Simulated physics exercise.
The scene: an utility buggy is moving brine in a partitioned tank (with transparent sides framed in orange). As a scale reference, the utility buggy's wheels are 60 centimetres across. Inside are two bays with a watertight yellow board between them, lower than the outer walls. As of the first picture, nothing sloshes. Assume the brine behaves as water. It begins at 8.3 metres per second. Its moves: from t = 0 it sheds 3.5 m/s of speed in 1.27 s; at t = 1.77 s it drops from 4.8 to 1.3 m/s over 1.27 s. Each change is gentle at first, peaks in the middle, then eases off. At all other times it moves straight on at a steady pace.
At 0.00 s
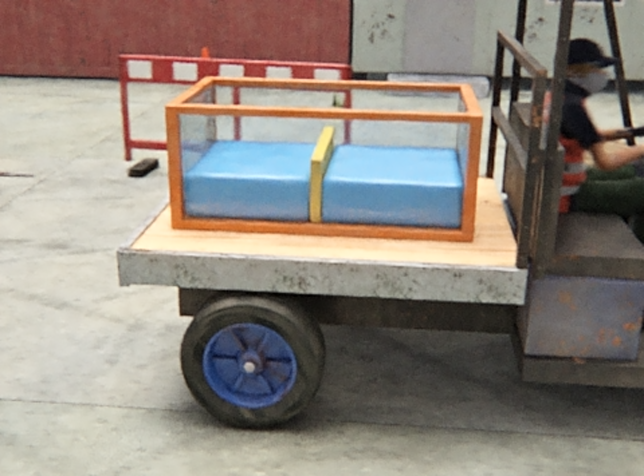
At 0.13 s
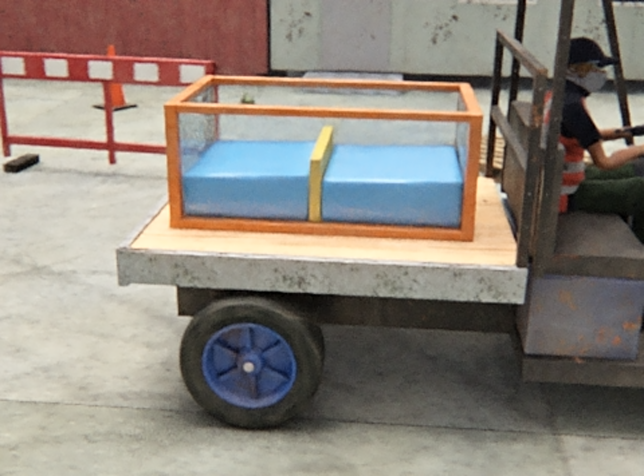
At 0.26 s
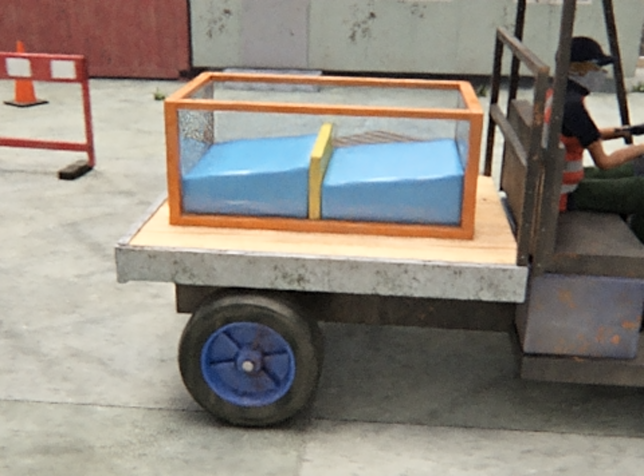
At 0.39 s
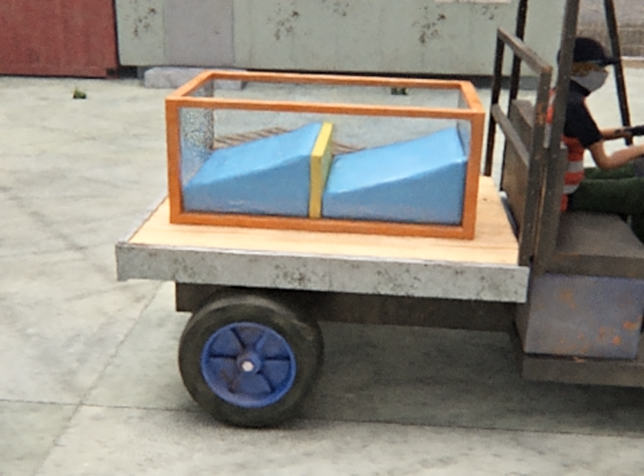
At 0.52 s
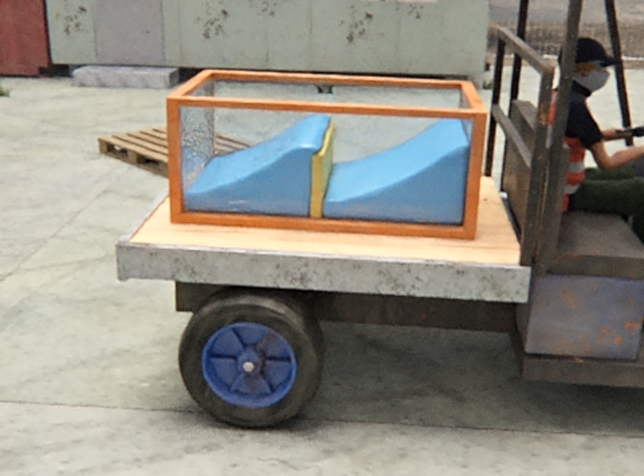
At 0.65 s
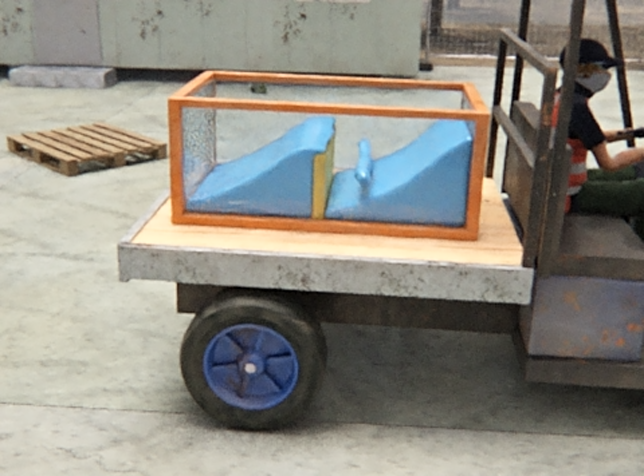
Blue water in a divided orange-framed tank tilts up rightward, then some crosses the yellow divider.
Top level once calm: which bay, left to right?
The second one.
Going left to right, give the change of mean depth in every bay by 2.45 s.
Reading from the left, the first one is down by 3 and the second is up by 3.
By 1.45 s the bays hold 18, 22 cm, left to right.
By 2.45 s the bays hold 17, 23 cm, left to right.
By 3.55 s the bays hold 16, 23 cm, left to right.
By 6.03 s the bays hold 17, 23 cm, left to right.
